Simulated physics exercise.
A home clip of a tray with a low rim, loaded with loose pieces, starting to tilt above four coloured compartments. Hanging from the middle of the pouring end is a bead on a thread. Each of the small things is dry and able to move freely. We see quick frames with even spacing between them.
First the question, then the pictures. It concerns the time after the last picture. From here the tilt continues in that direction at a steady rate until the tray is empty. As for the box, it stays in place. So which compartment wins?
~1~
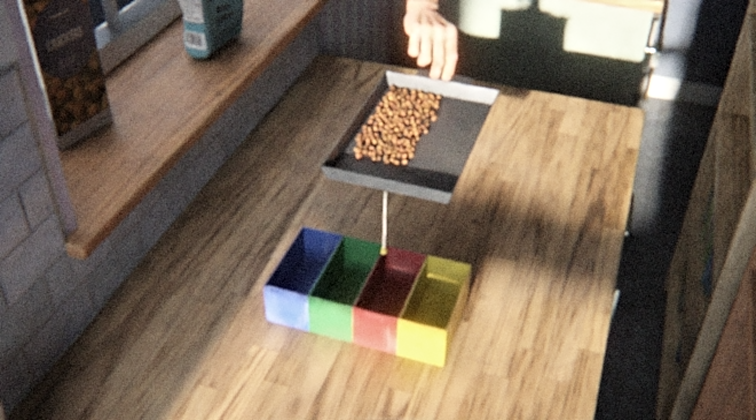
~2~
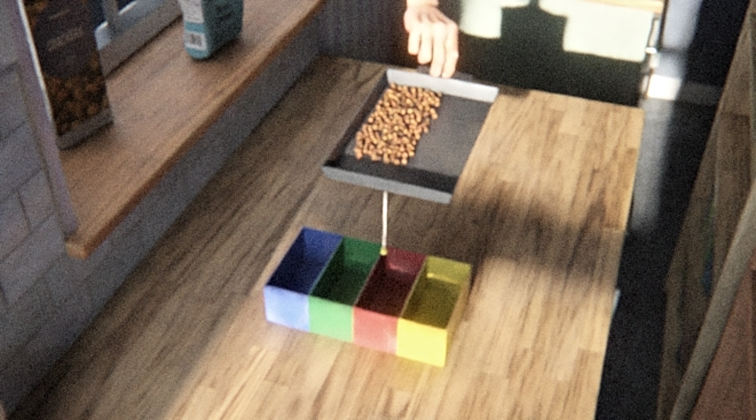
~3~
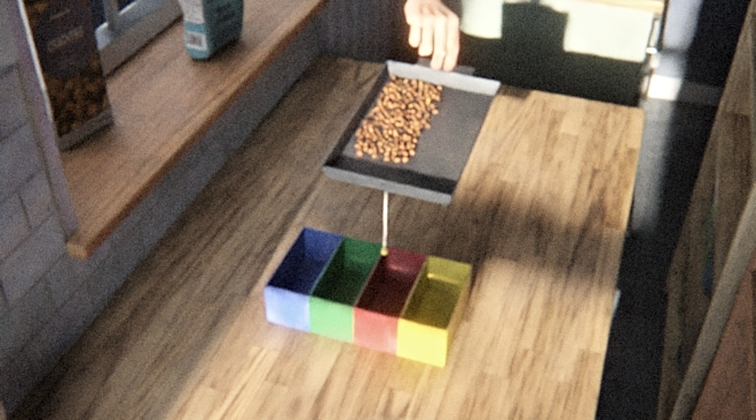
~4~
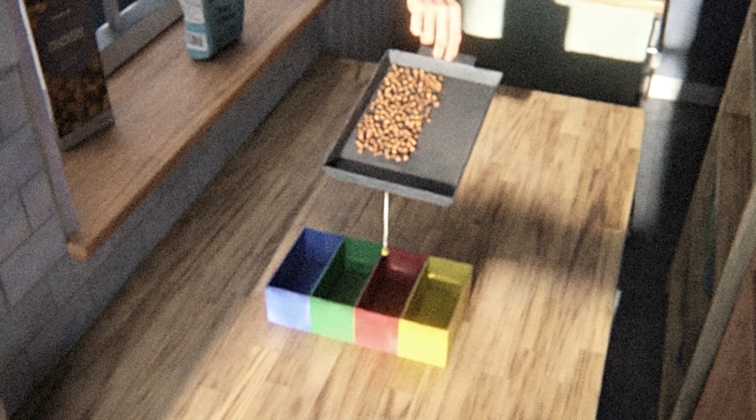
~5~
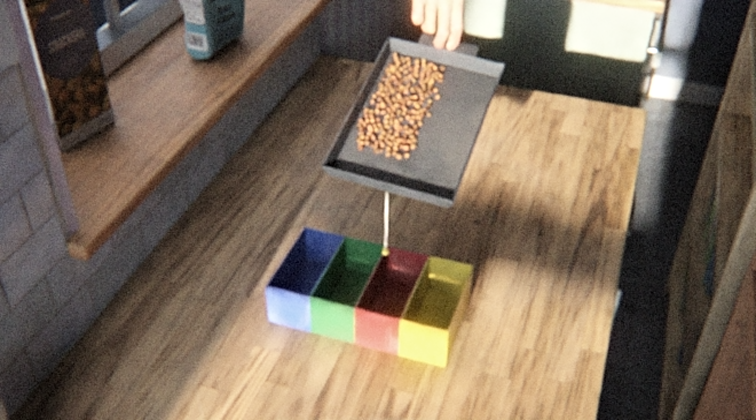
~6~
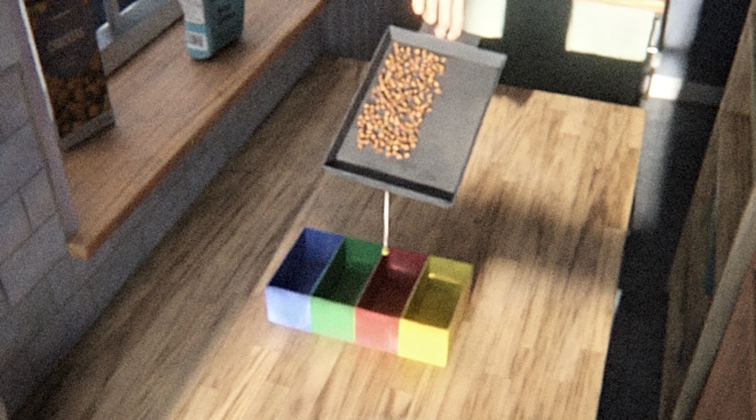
The yellow one wins.
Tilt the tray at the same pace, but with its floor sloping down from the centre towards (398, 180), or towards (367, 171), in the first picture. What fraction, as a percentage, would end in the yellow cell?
That comes to 20 per cent the first time and 0 per cent the second.
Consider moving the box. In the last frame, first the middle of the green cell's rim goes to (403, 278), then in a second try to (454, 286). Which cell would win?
Run one gives the red cell; run two gives that green cell.
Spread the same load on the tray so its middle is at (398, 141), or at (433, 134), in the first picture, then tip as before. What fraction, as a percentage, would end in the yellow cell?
It would be about 80 per cent for the first and about 90 per cent for the second.
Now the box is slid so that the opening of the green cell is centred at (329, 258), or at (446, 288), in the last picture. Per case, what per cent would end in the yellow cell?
50% for the first placement, 0% for the second.
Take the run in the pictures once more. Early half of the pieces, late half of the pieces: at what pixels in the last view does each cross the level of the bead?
Earlier half at (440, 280), later half at (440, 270).
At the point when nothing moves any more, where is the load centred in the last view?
Somewhere around (434, 323) in the last picture.
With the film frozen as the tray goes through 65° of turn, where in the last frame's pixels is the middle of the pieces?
Roughly at (431, 207).
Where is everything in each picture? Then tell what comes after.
In the first picture, corners of the pouring end at (327, 165) and (449, 190), level; middle of the load at (400, 124), cereal balls; bead on its thread at (384, 251); blue cell at (287, 305); green cell at (331, 316); red cell at (375, 327); yellow cell at (421, 339).
In the second picture, corners of the pouring end at (327, 164) and (449, 191), level; middle of the load at (400, 123).
In the third picture, corners of the pouring end at (327, 164) and (449, 192), tipped barely, lowest at the right corner; middle of the load at (400, 118).
In the fourth picture, corners of the pouring end at (328, 164) and (450, 195), tipped a little, lowest at the right corner; middle of the load at (401, 112).
In the fifth picture, corners of the pouring end at (328, 164) and (450, 197), tipped a little, lowest at the right corner; middle of the load at (402, 106).
In the sixth picture, corners of the pouring end at (328, 164) and (450, 199), tipped clearly, lowest at the right corner; middle of the load at (402, 101); blue cell at (289, 305); green cell at (332, 316); red cell at (377, 328); yellow cell at (423, 339).
Soon after the last picture, tray tipped steeply; about two thirds on the tray; a small part in the yellow cell; a stray few in the red cell; about a quarter falling or outside the box.
A little later, tray tipped past a quarter turn; a stray few on the tray; about two thirds in the yellow cell; a small part in the red cell; a stray few in the green cell; about a quarter falling or outside the box.
Later still, tray tipped past a quarter turn; most in the yellow cell; a small part in the red cell; a stray few in the green cell; a small part falling or outside the box.
At rest, tray tipped past a quarter turn; most in the yellow cell; a small part in the red cell; a stray few in the green cell; none in the blue cell; a small part outside the box.
